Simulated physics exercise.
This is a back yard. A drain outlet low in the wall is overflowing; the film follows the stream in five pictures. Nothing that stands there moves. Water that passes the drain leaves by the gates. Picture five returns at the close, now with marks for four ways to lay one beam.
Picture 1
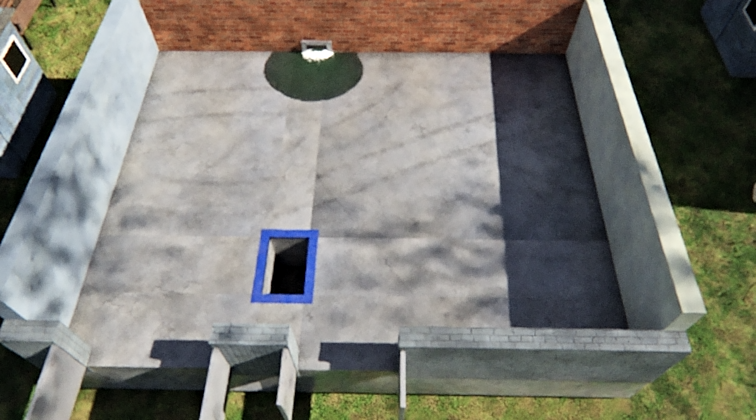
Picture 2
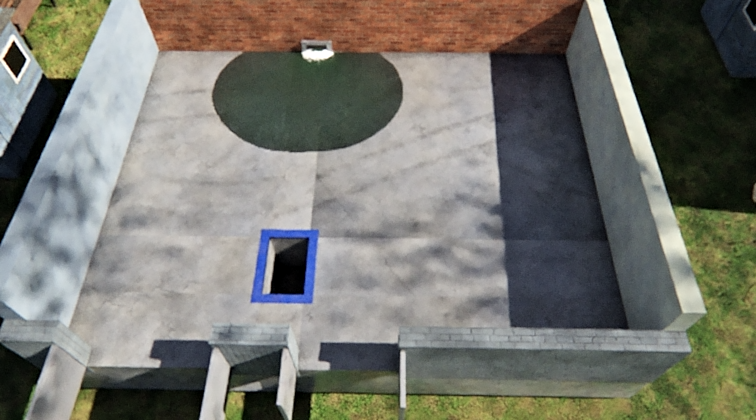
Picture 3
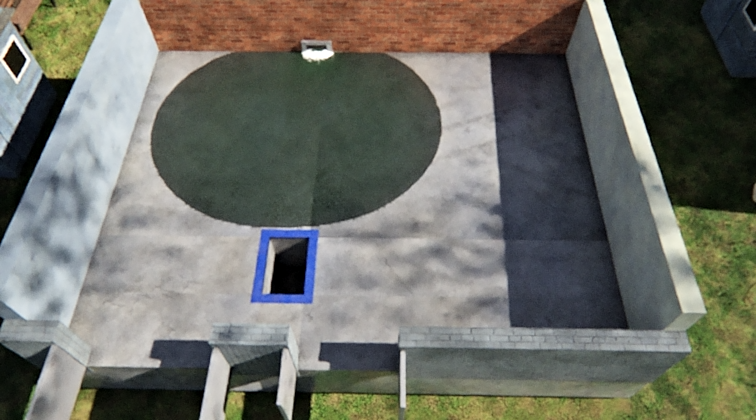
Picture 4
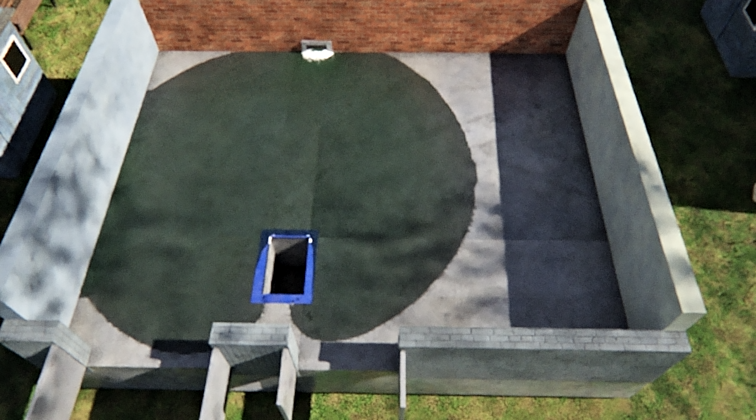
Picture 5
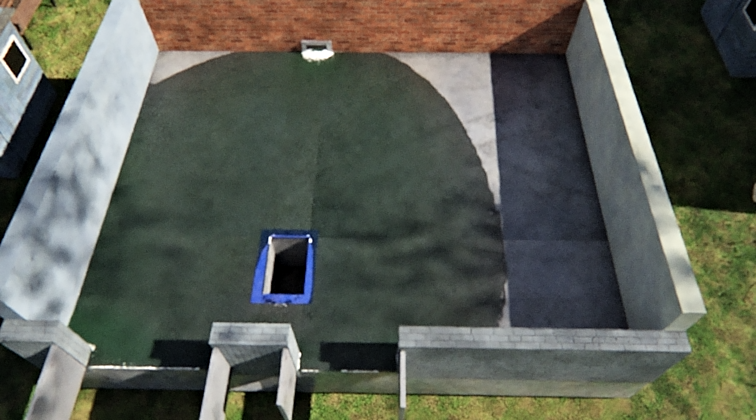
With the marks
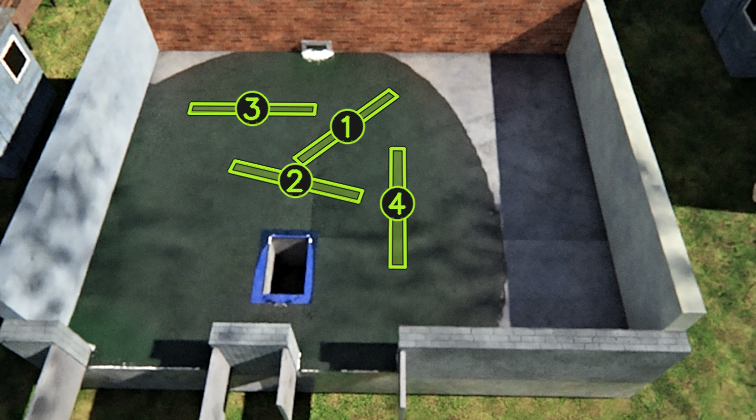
At the start, a small dark green patch of water lies below a white outfall at the brick wall of a walled yard. The water spreads outward in a widening round pool across the paving, reaches and surrounds the blue-edged drain pit, then extends to the front wall and its openings, leaving the right side dry.
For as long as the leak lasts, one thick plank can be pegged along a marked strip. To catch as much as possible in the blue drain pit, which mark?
Best: 4.
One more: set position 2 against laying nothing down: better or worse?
Worse.
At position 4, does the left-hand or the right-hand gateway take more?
The left gate.
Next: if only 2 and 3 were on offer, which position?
3 it is.
On the marked copy, 1 from (298, 161) to (393, 93); 2 from (232, 166) to (360, 196); 3 from (190, 108) to (315, 109); 4 from (397, 267) to (397, 148).
If 1 is chosen, about 7 % of the stream runs into the blue drain pit, about 93 % out by the gates.
If 2 is chosen, about 2 % of the stream runs into the blue drain pit, about 98 % out by the gates.
If 3 is chosen, about 13 % of the stream runs into the blue drain pit, about 87 % out by the gates.
If 4 is chosen, about 22 % of the stream runs into the blue drain pit, about 78 % out by the gates.
